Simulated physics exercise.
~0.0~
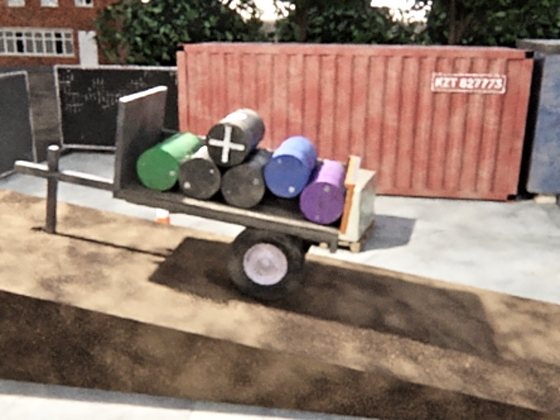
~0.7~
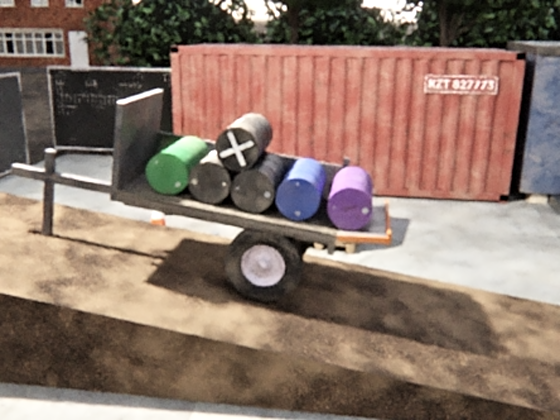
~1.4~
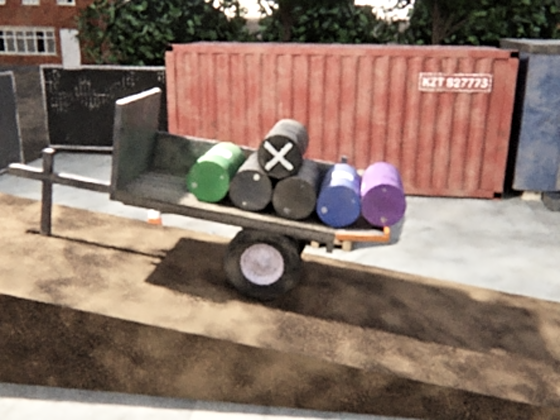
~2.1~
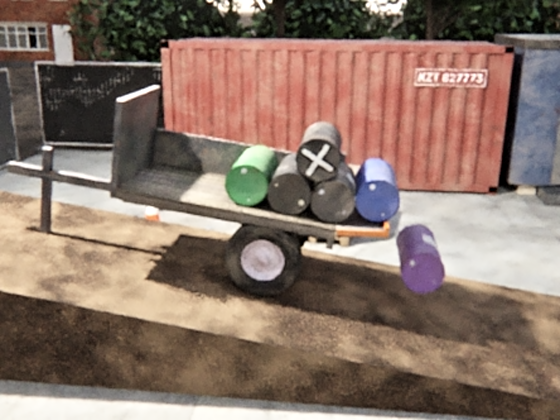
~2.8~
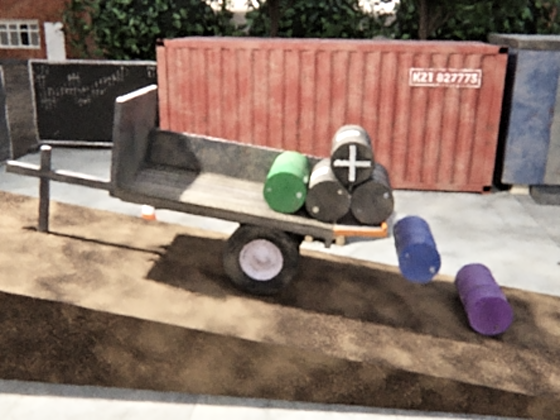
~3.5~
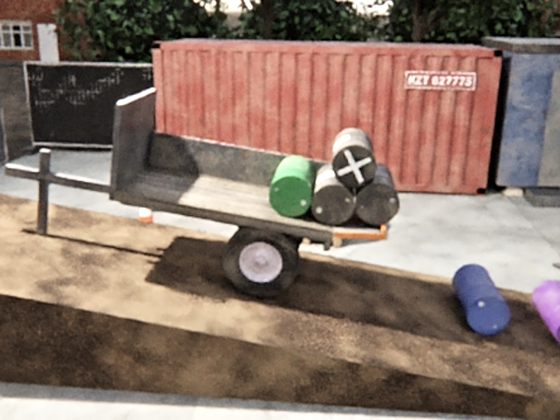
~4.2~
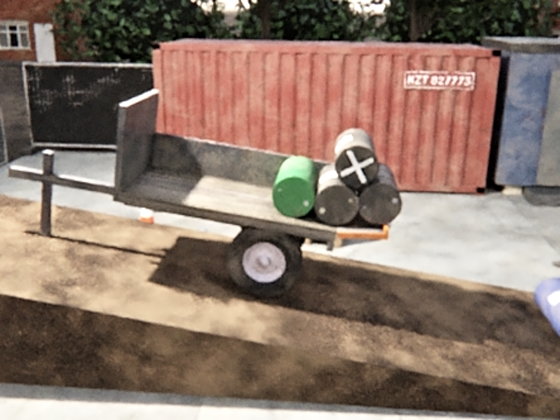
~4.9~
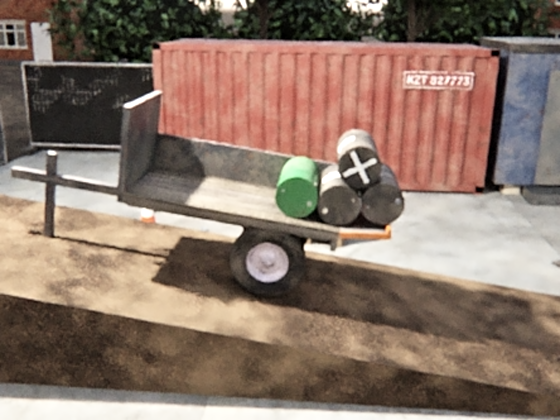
Yard with a red container, drums rolling down a tilted trailer bed, purple then blue dropping off, four staying near the edge.
